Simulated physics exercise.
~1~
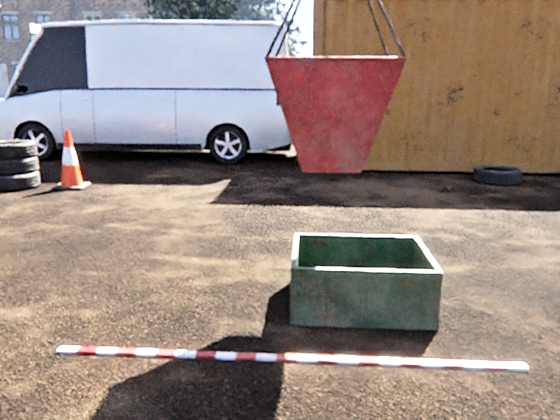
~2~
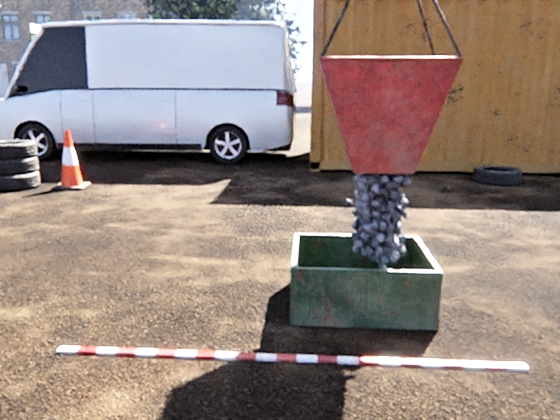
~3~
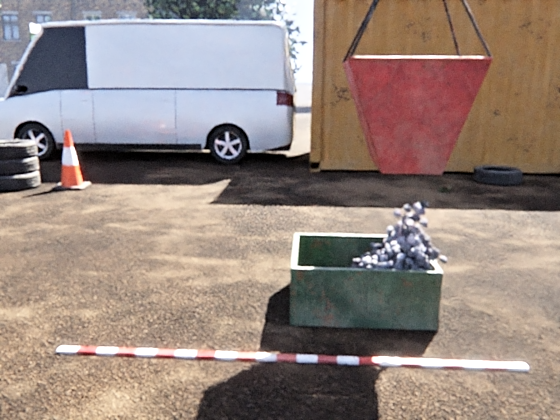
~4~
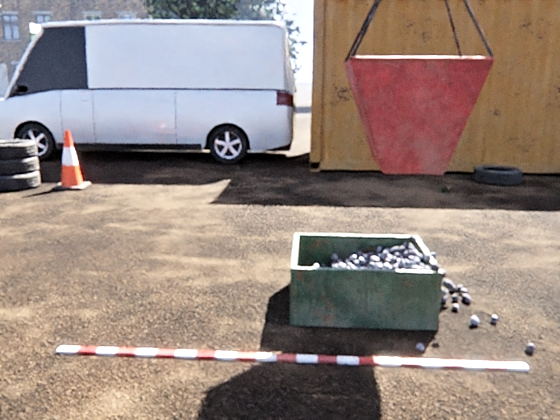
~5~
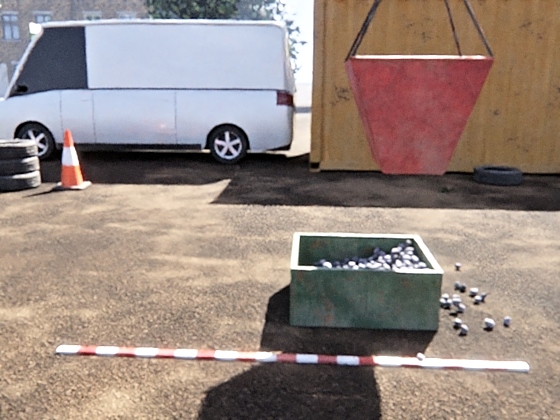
The video shows a red skip hanging from cables moving right over a green bin in a yard with a parked white van, then releasing grey stones from its underside. The stones heap up and spread inside the bin, while a few spill onto the ground to its right.
